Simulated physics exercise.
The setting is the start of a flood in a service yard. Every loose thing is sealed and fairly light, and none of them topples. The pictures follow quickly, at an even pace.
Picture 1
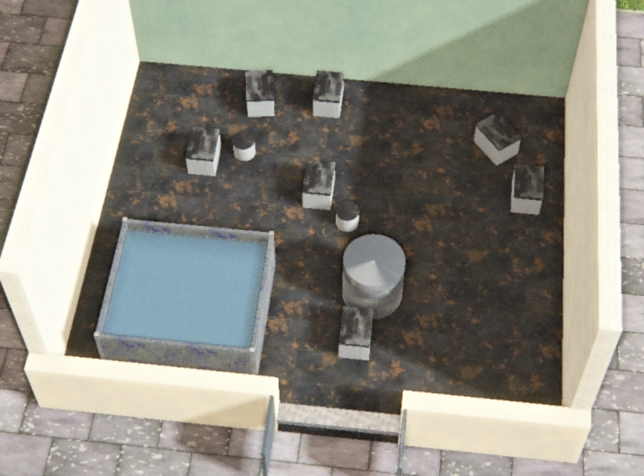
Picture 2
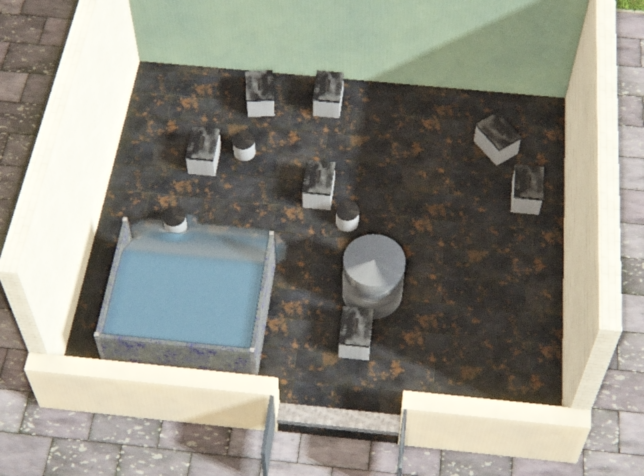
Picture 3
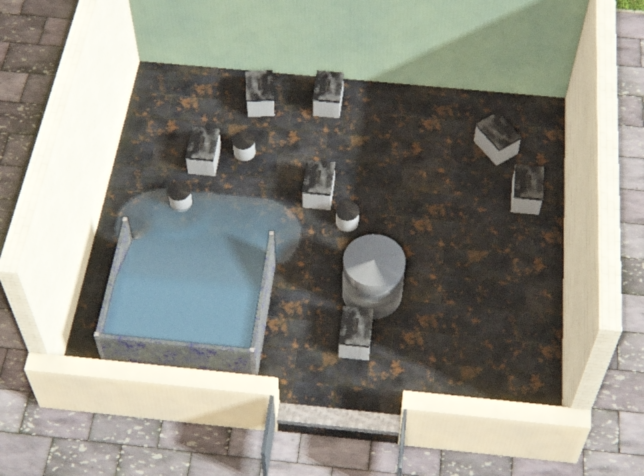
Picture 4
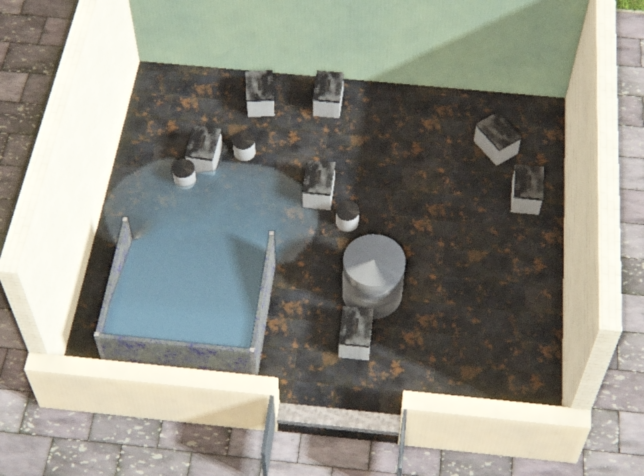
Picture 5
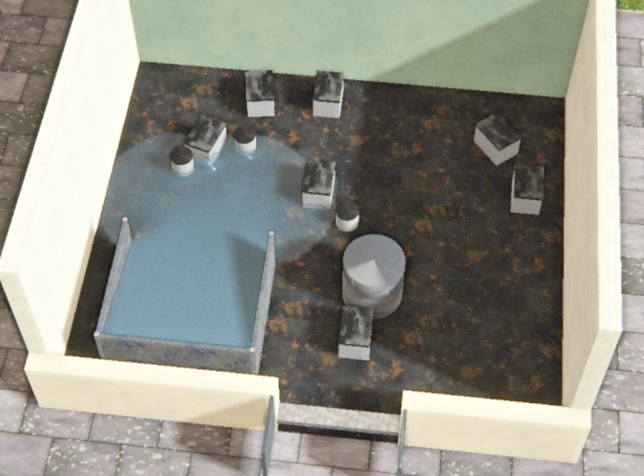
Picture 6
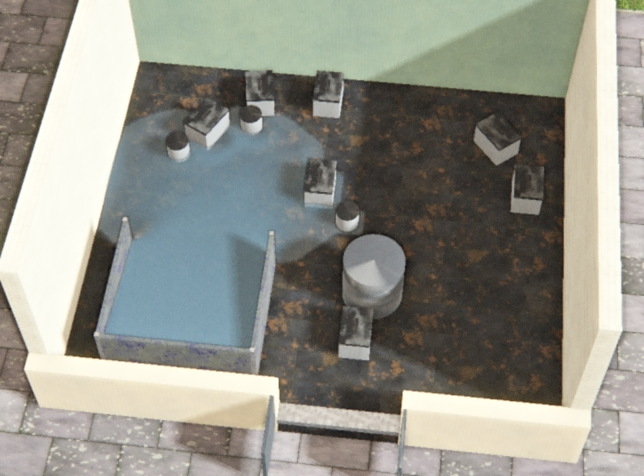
Water spreads from a blue pool at the lower left of a walled yard as its back side opens, and a small pail appears beside that edge. The sheet widens across the dark floor, carrying the pail toward the back wall, then shifts a nearby block and a second small pail the same way.
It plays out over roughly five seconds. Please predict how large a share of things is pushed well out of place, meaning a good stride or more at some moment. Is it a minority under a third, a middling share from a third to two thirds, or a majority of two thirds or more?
Two thirds plus.
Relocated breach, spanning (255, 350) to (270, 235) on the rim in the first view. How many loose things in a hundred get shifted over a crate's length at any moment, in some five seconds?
That works out to about 50 per cent of them.
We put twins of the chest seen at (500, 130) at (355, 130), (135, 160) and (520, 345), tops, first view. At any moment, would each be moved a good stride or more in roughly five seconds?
As listed: That far or more, moved that far, short of that.
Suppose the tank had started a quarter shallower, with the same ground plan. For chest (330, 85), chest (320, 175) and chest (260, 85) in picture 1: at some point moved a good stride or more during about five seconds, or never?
Taking them as listed, the first reached the mark, the second reached the mark and the third reached the mark.
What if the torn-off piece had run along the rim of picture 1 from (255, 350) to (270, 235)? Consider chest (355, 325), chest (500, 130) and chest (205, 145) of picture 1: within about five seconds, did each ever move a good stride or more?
Order as asked: Sent that far; sent that far; not sent that far.
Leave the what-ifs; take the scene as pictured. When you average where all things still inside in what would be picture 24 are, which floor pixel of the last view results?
The average sits close to (401, 162).
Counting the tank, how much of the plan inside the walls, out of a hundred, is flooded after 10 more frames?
Wet share: Around 55 %.
A moment on, 3 of 10 are well off their spots; 2 afloat.
Next, 5 of 10 are well off their spots; 5 afloat.
Later, 7 of 10 are well off their spots; 7 afloat.
In the end, 9 of 10 are well off their spots, and 9 have been at some point; 9 afloat.
